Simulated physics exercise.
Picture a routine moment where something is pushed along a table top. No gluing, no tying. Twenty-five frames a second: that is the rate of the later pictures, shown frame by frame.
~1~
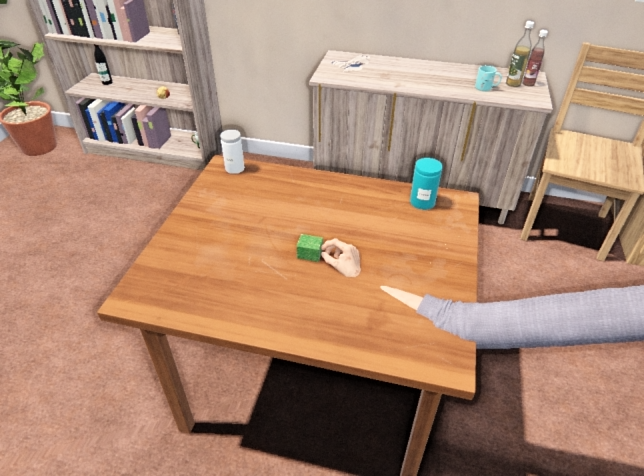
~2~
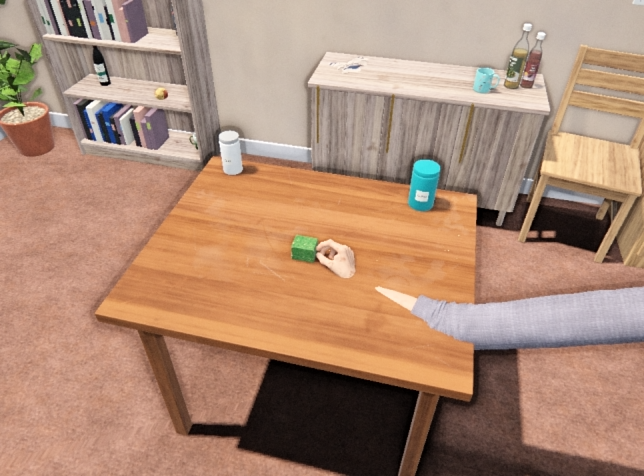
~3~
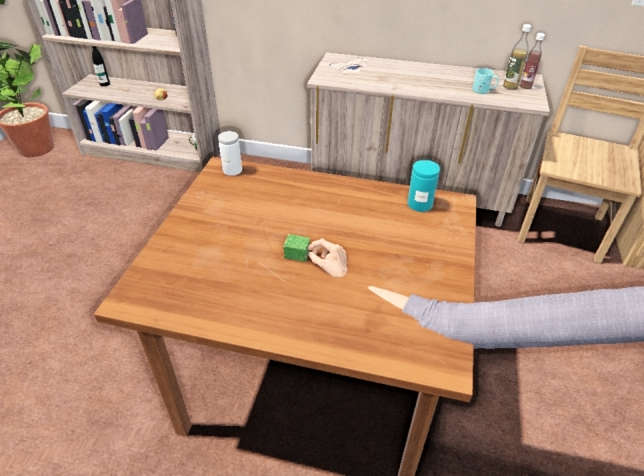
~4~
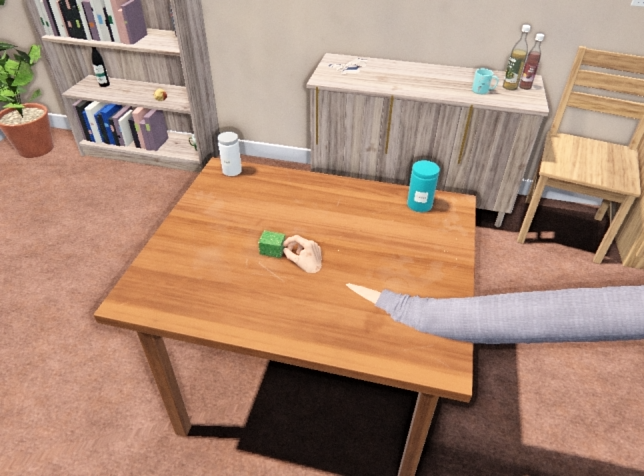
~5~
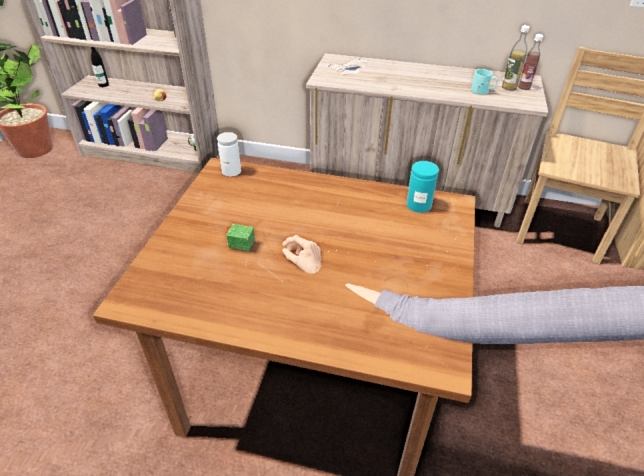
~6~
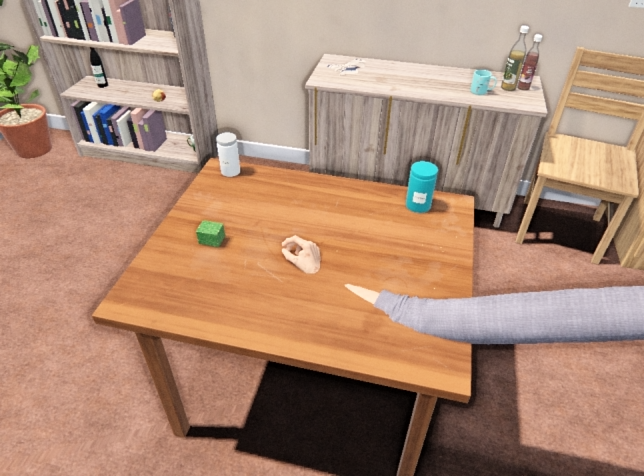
A carpeted room with a bookshelf, a potted plant, a pale sideboard and a wooden chair is seen from above, looking down on a wooden table. On the table are a white container at the back left, a teal canister at the back right and a green block near the middle beside a hand. The hand pushes the block left, then stays back as the block slides farther left alone.
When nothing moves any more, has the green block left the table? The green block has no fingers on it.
Yes - predicted result: Off the table.
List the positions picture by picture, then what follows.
The first frame shows under the hand; green block (310, 248).
The second frame shows under the hand; green block (305, 249).
The third frame shows under the hand; green block (297, 248).
The fourth frame shows green block (272, 244).
The fifth frame shows green block (241, 237) moved about its own width.
The sixth frame shows green block (211, 234) moved well along.
Then, 0.10 s later than the last frame, green block now off the table.
Then, 0.30 s later than the last frame, things are still on the move.
Then, 0.50 s later than the last frame, as before.
When it is over, off the table, green block.
